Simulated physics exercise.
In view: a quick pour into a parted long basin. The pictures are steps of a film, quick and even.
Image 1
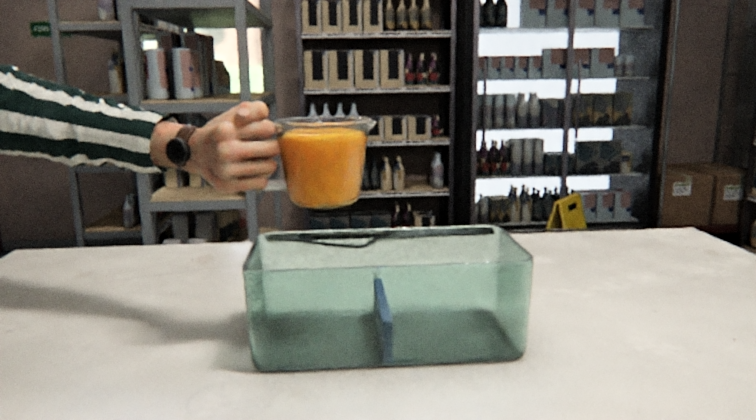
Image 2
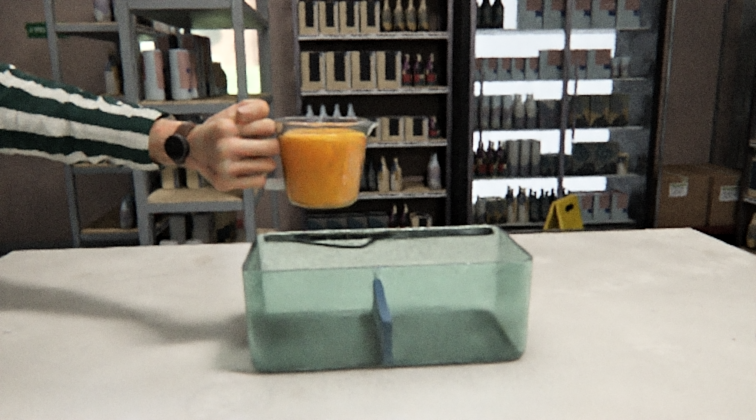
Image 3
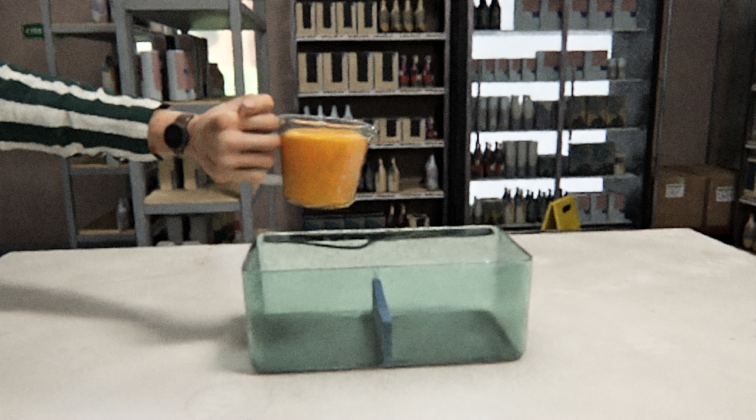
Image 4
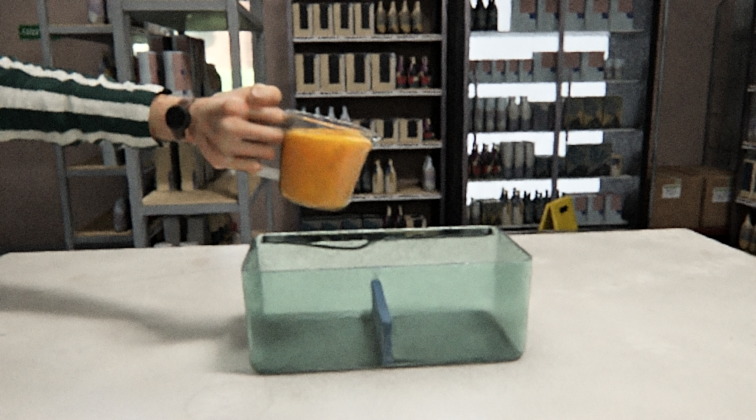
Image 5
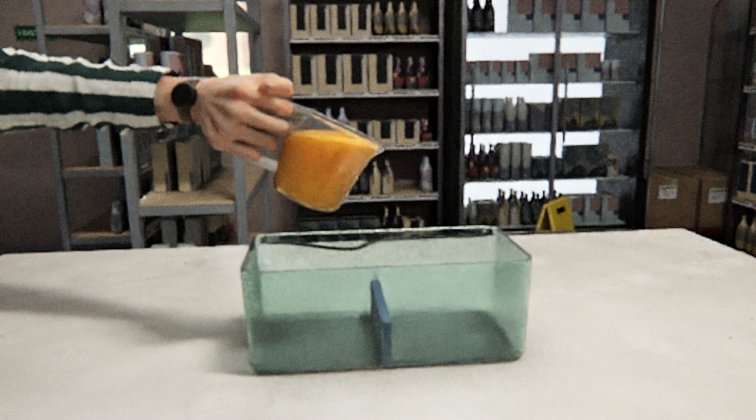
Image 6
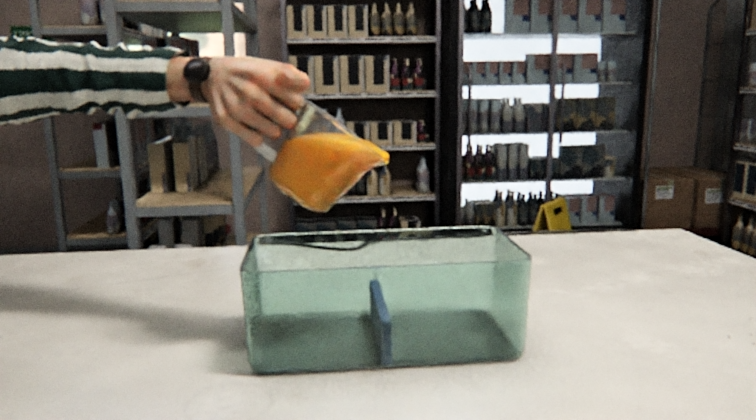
In a storeroom with stocked shelves, a hand in a striped sleeve and dark watch holds a clear jug of orange juice above a long glass basin with a blue divider. The hand tilts the jug to the right, slightly at first, then steeply, until the juice reaches its lip.
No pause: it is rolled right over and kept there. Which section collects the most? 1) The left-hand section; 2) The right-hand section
The right-hand section.
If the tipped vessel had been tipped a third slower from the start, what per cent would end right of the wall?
Estimate: Around 95 %.
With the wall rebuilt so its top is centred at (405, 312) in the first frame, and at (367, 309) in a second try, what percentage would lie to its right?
First try 60 per cent, second try 95 per cent.
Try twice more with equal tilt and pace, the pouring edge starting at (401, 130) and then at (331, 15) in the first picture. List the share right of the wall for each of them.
The first start yields 95 per cent, the second 65 per cent.
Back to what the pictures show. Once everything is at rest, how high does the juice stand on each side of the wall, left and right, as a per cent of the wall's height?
Once it is still, the left part shows 0 per cent and the right part 40.
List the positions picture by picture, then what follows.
In the first picture, it leans 0°; its right rim is at (377, 121); the juice meets the walls at (280, 133) and (365, 132); the long basin's rim runs from (251, 252) to (516, 243); the wall's top is at (382, 299).
In the second picture, it leans 2°; its right rim is at (378, 123); the juice meets the walls at (281, 134) and (365, 133).
In the third picture, it leans 7°; its right rim is at (380, 128); the juice meets the walls at (283, 132) and (368, 134).
In the fourth picture, it leans 15°; its right rim is at (384, 137); the juice meets the walls at (285, 132) and (371, 137).
In the fifth picture, it leans 26°; its right rim is at (386, 148); the juice meets the walls at (288, 136) and (378, 142).
In the sixth picture, it leans 38°; its right rim is at (387, 162); the juice meets the walls at (285, 144) and (379, 150); 2 per cent is over the edge.
A moment on, the tilt is 107° and 32 per cent is still to pour, 0 is left of the wall and 45 right of it.
Next, the tilt is 111° and 2 per cent is still to pour, 4 is left of the wall and 89 right of it.
Then the tilt is 111° and 0 per cent is still to pour, 5 is left of the wall and 94 right of it.
Later the tilt is 111° and 0 per cent is still to pour, 5 is left of the wall and 94 right of it.
In the end 5 per cent lies left of the wall, 94 right of it and 1 outside.
